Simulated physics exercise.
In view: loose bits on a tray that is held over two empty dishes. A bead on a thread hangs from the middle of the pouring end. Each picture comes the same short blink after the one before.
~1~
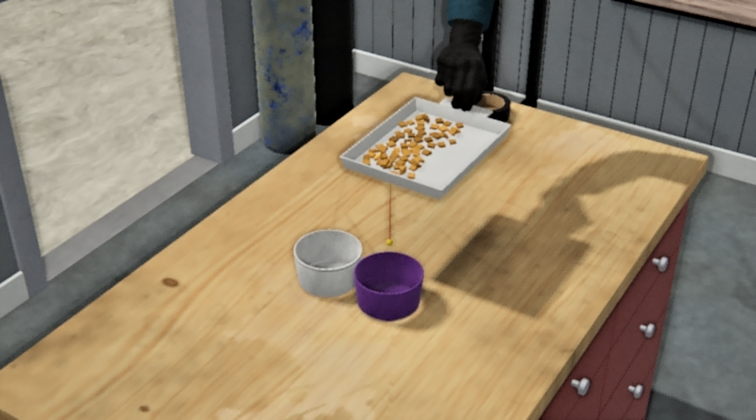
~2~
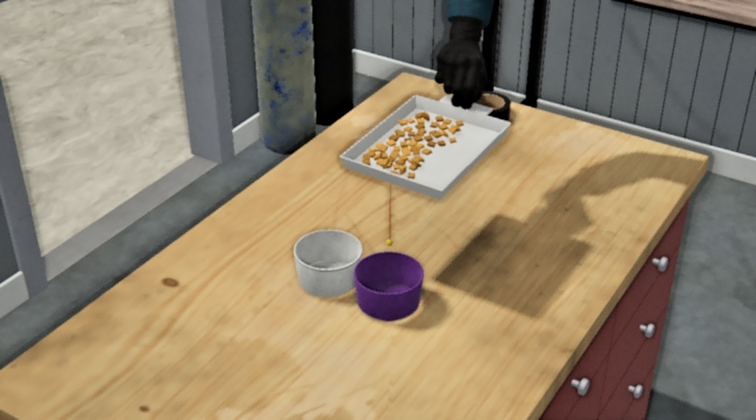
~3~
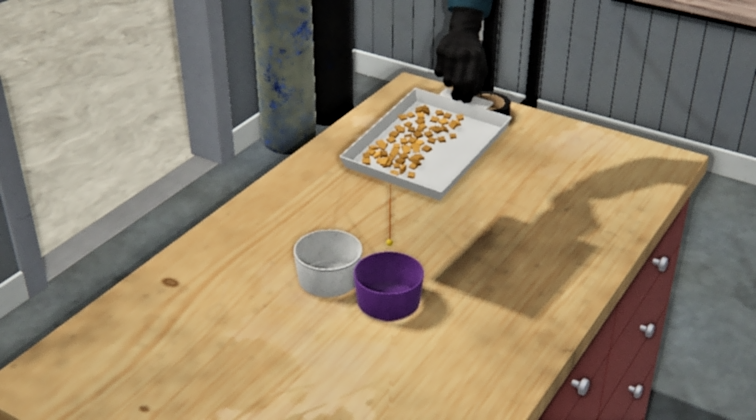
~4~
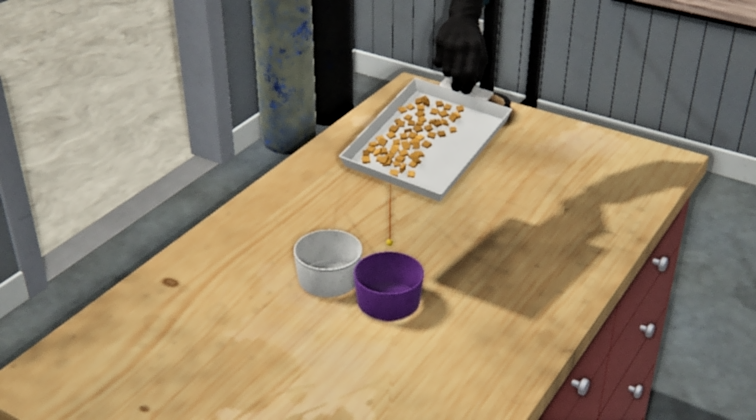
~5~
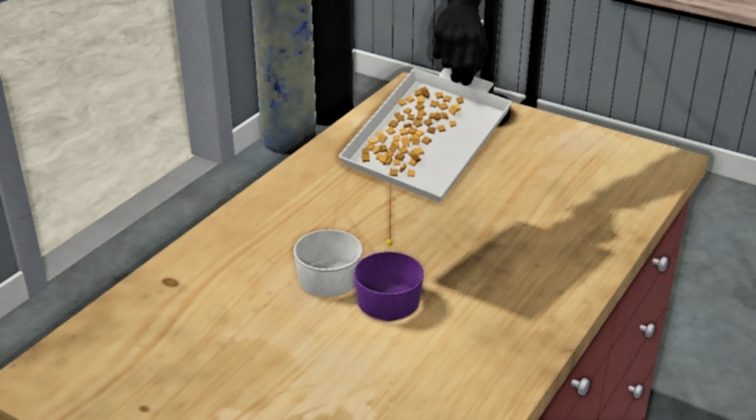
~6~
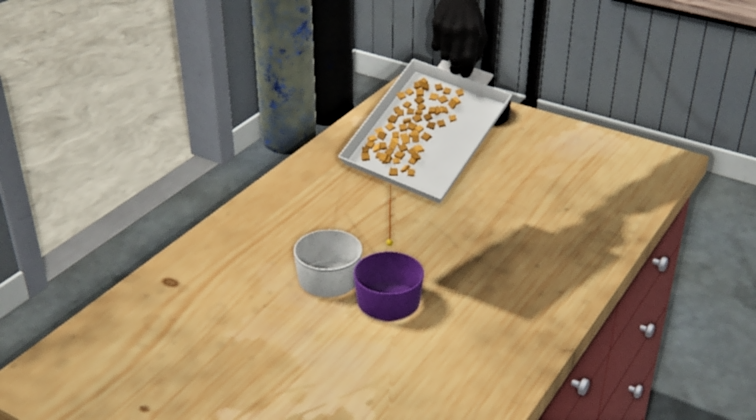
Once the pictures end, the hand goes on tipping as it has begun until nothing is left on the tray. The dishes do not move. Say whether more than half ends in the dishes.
Together they catch the larger part.
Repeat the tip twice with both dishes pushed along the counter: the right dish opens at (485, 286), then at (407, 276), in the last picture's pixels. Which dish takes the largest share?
In turn: Left; the right dish.
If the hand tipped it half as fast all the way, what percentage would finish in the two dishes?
Some 70 per cent.
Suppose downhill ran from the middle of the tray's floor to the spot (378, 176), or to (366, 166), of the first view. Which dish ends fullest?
At the first place the left one, at the second the left one.
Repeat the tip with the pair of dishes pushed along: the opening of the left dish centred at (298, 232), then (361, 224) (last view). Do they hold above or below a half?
The first try: Not half. The second: Not half.
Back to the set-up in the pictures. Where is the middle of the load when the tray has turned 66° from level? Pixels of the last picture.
Roughly at (402, 176).
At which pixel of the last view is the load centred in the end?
Close to (396, 305).
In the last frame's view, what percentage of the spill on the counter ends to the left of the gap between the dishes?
Roughly 20 in a hundred.
Shortly afterwards, tray tipped steeply; all but a few on the tray; only a few in the air.
Next, tray tipped past a quarter turn; near two thirds on the tray; a little in the right dish; only a few in the left dish; a little outside both; a little in the air.
Some moments later, tray tipped past a quarter turn; near two thirds in the right dish; only a few in the left dish; near a third outside both.
In the end, tray tipped past a quarter turn; near two thirds in the right dish; only a few in the left dish; near a third outside both.
